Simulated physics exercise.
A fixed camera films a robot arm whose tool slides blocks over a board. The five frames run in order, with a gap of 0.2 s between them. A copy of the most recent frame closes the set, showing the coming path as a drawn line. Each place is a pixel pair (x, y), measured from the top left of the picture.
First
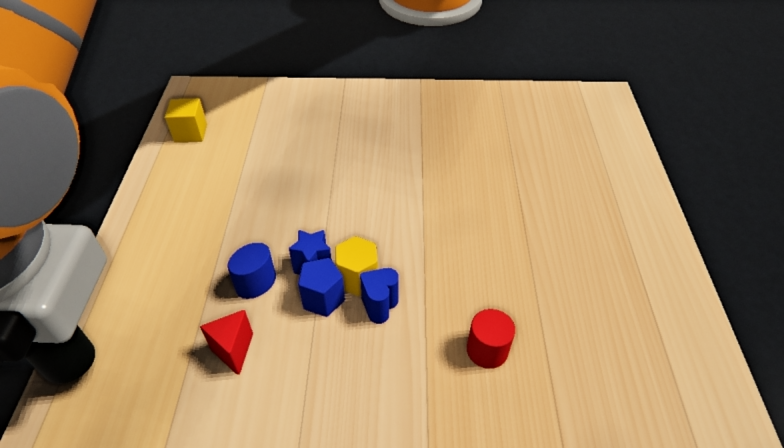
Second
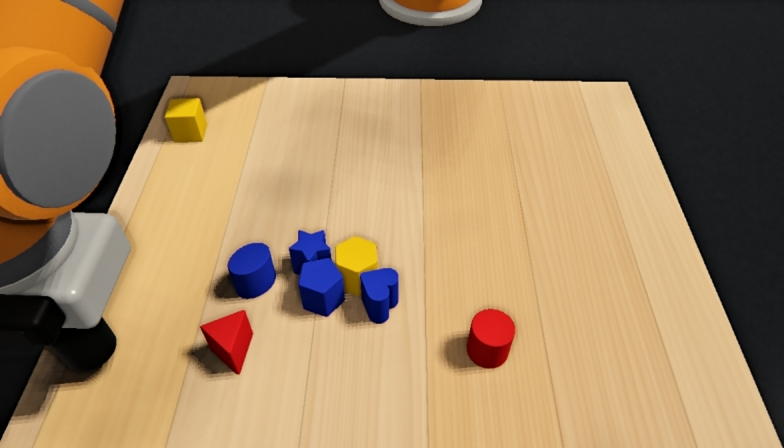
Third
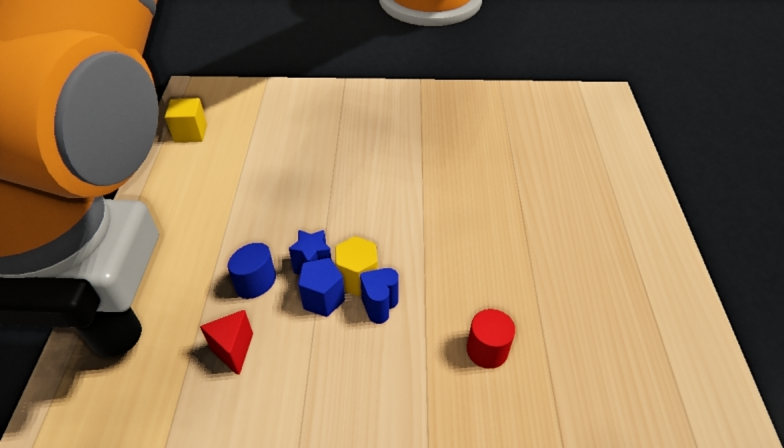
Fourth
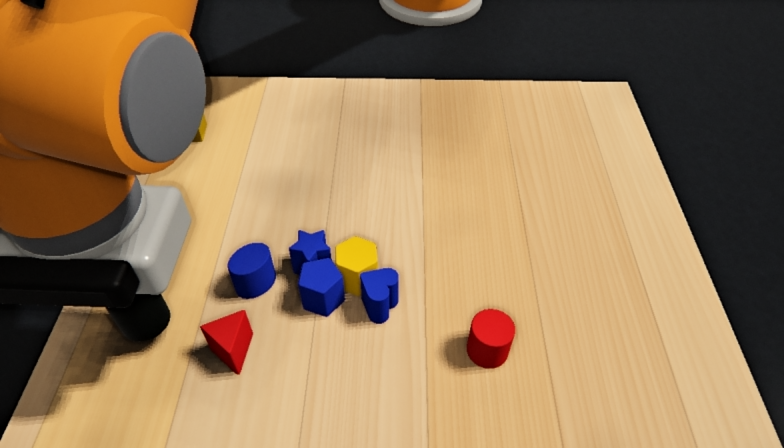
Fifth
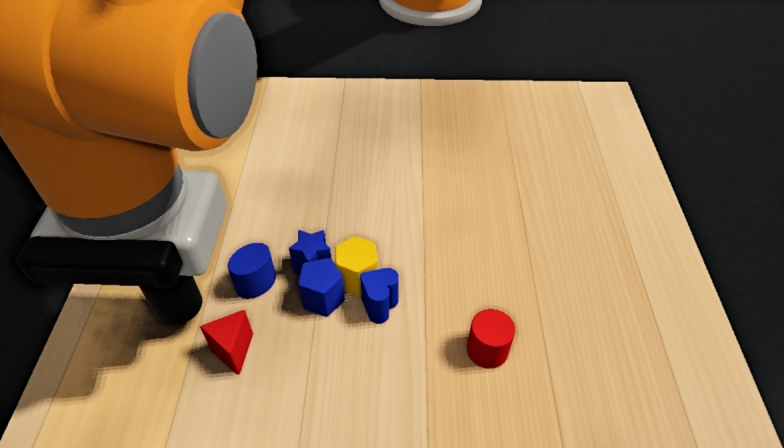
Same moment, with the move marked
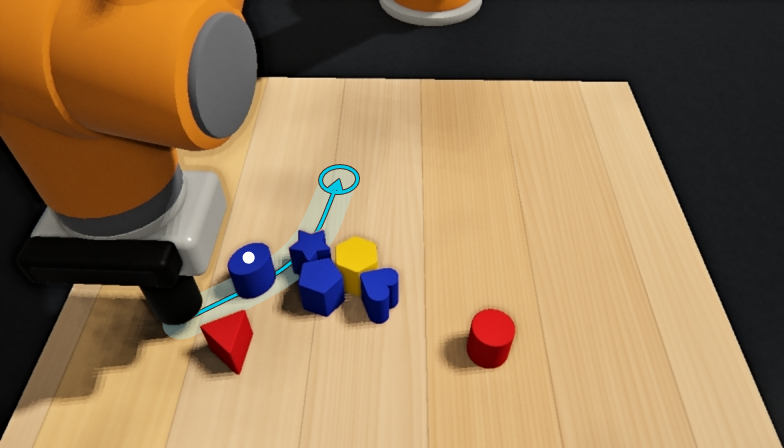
On a wooden tabletop, an orange robot arm gliding rightward from the left edge past a yellow cube, the scattered blocks staying still.
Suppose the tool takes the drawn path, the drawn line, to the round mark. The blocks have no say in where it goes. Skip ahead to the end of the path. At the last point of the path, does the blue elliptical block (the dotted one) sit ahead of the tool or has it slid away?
It is still in front.
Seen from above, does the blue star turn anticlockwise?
No - that is not the case.
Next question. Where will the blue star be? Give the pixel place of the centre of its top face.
Its top middle is near (335, 226).
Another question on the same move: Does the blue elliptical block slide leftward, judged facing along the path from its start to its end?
The answer is yes.
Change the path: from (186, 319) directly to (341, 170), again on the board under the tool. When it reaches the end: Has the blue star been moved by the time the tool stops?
Yes
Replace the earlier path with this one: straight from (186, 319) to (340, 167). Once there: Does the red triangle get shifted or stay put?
By then it is still where it was.
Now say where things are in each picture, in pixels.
The first frame shows tool's lower end at (70, 361); blue elliptical block at (249, 258); blue star at (310, 243); blue five-sided block at (319, 274).
The second frame shows tool at (92, 349); blocks still.
The third frame shows tool at (117, 336); blocks still.
The fourth frame shows tool at (147, 321); blocks still.
The fifth frame shows tool at (179, 306); blue elliptical block at (249, 258); blue star at (310, 243); blue five-sided block at (319, 274).
Drawn move, from (186, 319) by way of (265, 280) and (317, 231) to (339, 179); the dot is on the blue elliptical block.
What follows on the original path. One third of the way, tool at (262, 266); blue elliptical block at (290, 228), turned 30° anticlockwise; blue star at (318, 240).
Two thirds of the way, tool at (316, 216); blue elliptical block at (325, 178), turned 80° anticlockwise; blue star at (335, 226), turned 105° clockwise.
At the end, tool at (338, 165); blue elliptical block at (337, 131), turned 115° anticlockwise; blue star at (335, 226), turned 105° clockwise; blue five-sided block still.
